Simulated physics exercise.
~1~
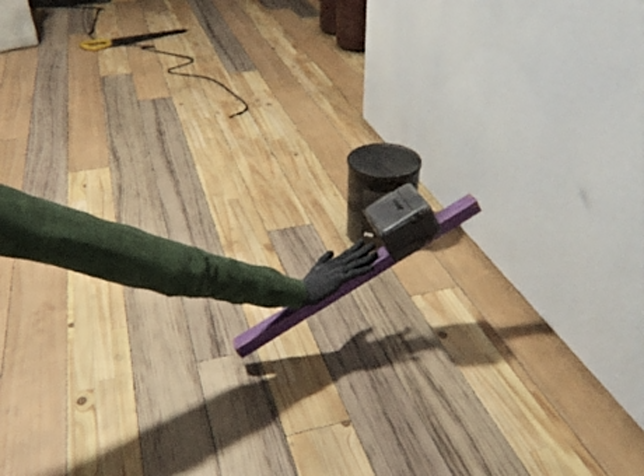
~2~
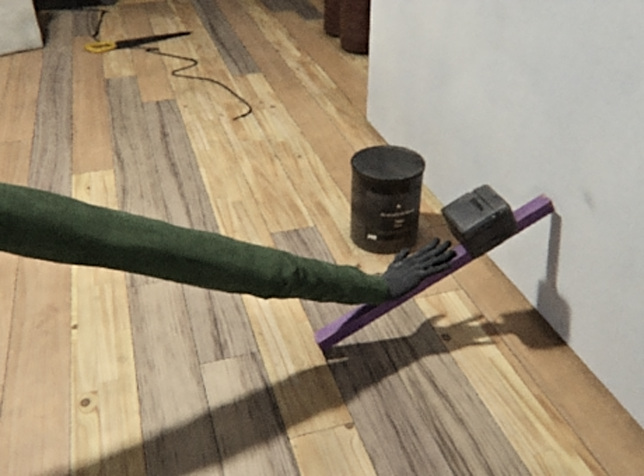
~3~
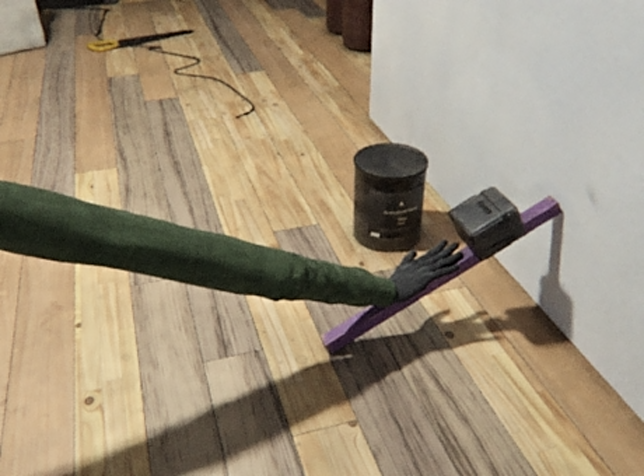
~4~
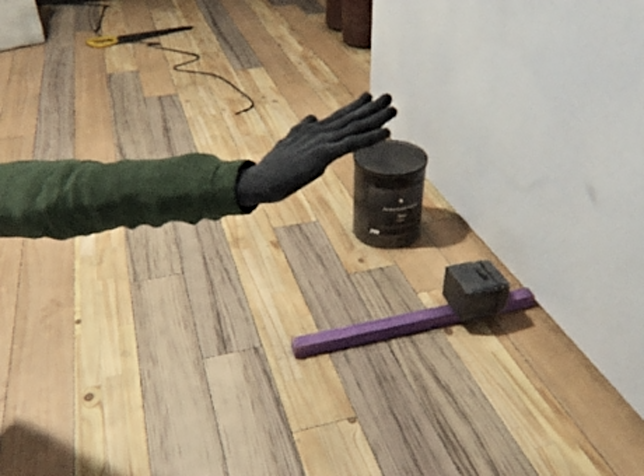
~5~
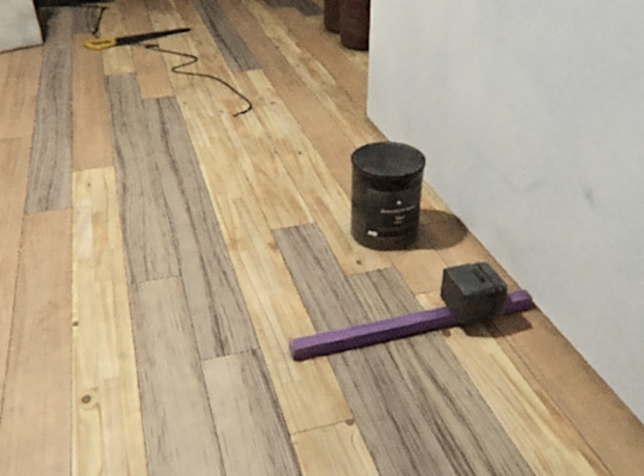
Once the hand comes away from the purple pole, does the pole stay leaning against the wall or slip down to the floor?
The purple pole slips down and ends up lying on the floor, with the dark block still at its end near the wall.
